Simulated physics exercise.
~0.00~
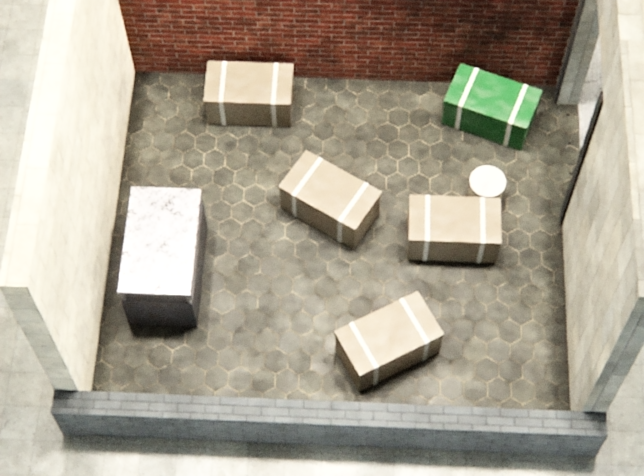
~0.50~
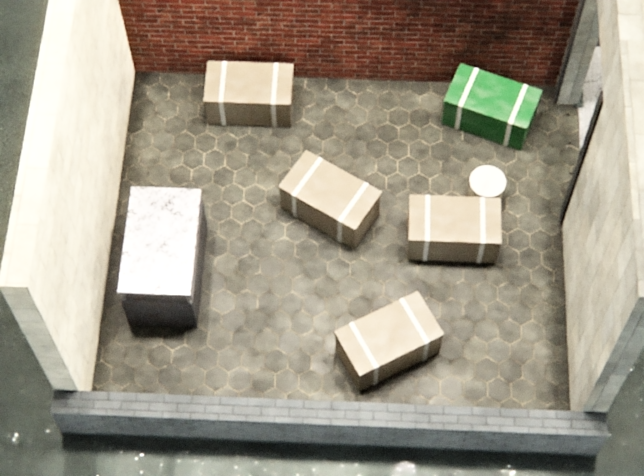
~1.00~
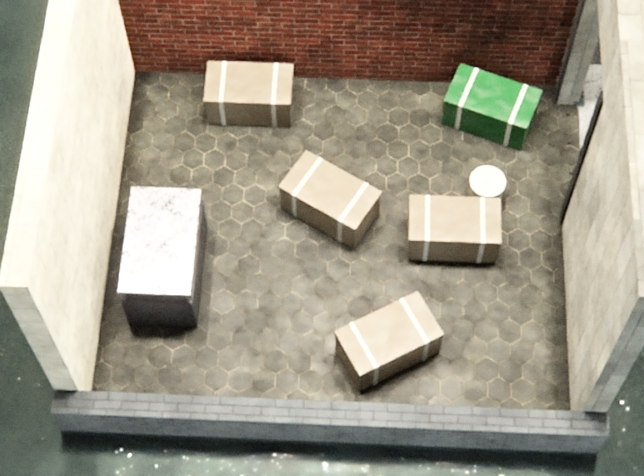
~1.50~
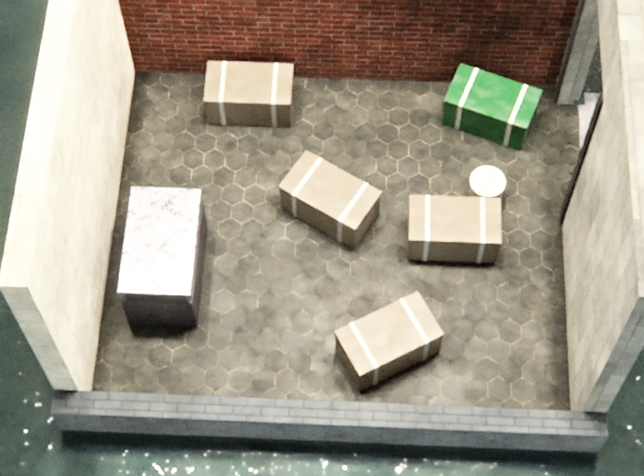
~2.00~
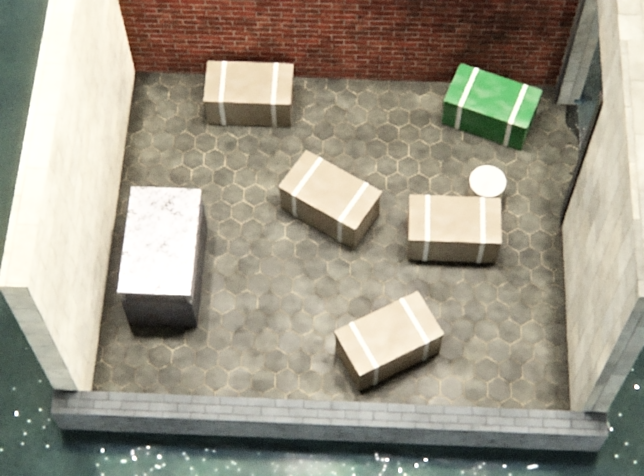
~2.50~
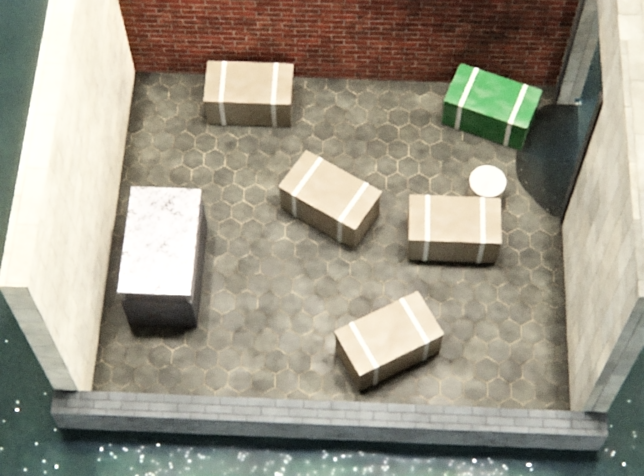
Dark water surrounding a walled storeroom, then spreading through the right-hand doorway onto the floor near motionless tan and green trunks.
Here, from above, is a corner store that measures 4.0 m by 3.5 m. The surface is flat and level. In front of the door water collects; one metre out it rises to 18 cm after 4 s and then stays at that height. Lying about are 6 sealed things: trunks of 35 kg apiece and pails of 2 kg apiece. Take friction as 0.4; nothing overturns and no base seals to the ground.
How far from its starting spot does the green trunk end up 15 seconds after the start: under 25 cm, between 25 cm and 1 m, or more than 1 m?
It ends up more than 1 m away.
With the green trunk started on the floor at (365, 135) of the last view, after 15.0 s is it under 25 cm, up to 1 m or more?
By then it winds up well off.
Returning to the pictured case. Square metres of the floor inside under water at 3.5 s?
Roughly 1.5 m2.
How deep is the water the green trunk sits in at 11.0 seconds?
I'd put it at about 12 cm.
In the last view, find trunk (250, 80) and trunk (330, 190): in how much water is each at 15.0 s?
About 15 and 15 cm.
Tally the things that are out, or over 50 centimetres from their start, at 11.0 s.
The number I get is 3.
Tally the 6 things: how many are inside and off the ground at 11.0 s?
The number is 3.
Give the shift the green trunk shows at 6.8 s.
Roughly 60 centimetres by that point.
After 3.5 s the green trunk is near (493, 95), 0.0 m from its start, aground; 0 afloat.
After 6.8 s the green trunk is near (426, 115), 0.7 m from its start, aground; 1 afloat.
After 11.0 s the green trunk is near (315, 153), 1.7 m from its start, afloat; 3 afloat.
After 15.0 s the green trunk is near (369, 337), 2.7 m from its start, afloat; 5 afloat.
